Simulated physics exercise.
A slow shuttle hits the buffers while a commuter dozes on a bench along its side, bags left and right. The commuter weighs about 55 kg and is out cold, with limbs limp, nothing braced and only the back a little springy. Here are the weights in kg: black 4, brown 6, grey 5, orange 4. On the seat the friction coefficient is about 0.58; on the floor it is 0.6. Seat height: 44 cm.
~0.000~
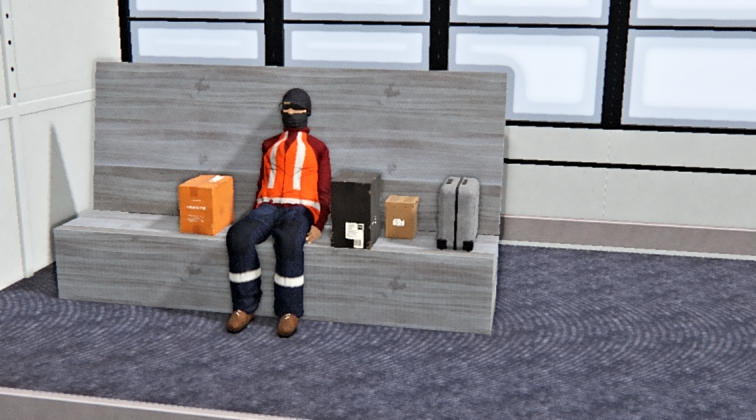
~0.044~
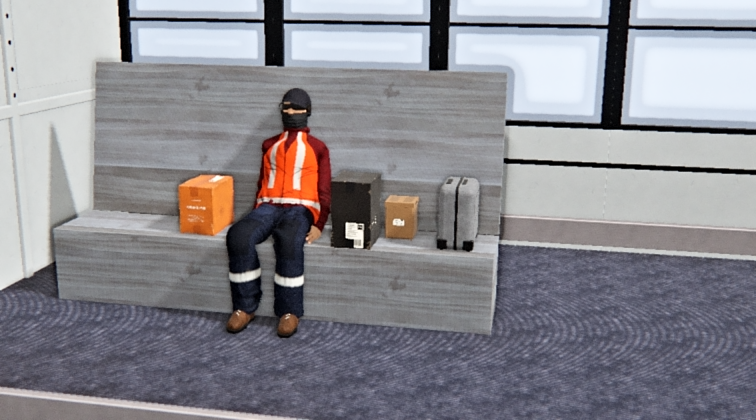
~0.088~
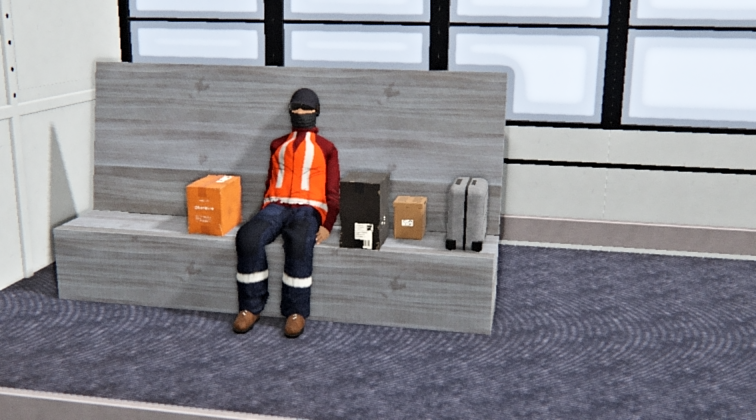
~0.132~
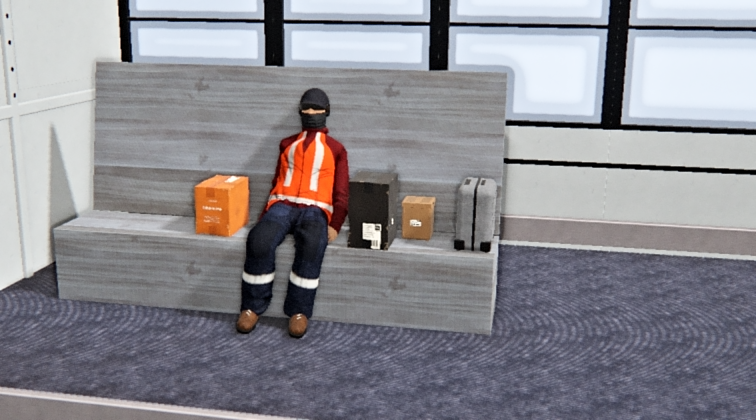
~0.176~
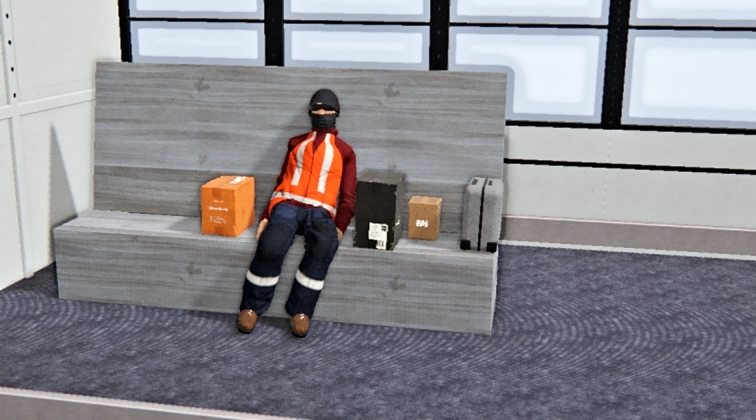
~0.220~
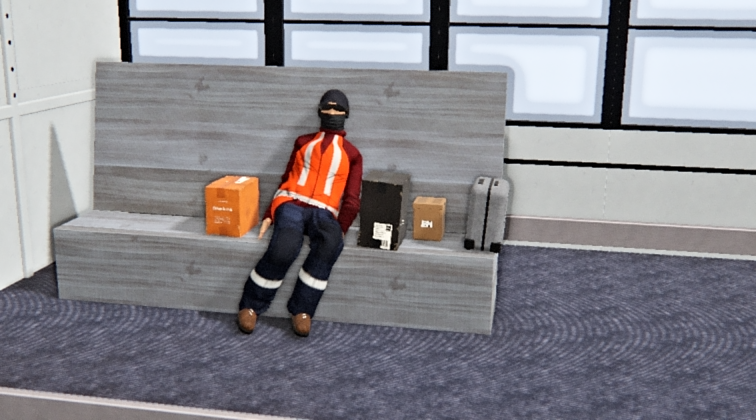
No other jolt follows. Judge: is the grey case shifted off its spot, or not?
Shifted off.
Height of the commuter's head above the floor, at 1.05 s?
I'd put it at close to 70 centimetres up.
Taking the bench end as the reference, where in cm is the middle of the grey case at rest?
About 20 cm past it.
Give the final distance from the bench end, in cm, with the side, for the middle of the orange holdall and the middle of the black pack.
Orange holdall, 150 centimetres short; black pack, 60 centimetres short.
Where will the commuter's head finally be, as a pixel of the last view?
End position: Roughly (427, 182) in the last view.
After 0.40 s the grey case is 1 cm short of the bench end, tilted 20°, near (497, 213) in the last picture's view.
After 0.65 s the grey case is 6 cm past the bench end, tilted 40°, near (508, 215) in the last picture's view; the brown tub 38 cm short of the bench end, tilted 0°.
After 1.05 s the grey case is 25 cm past the bench end, tilted 100°, near (539, 301) in the last picture's view; the brown tub 38 cm short of the bench end, tilted 0°.
At rest, 1.8 s, black pack stays on; brown tub stays on; grey case drops off; orange holdall stays on; commuter's hips keep to the seat.
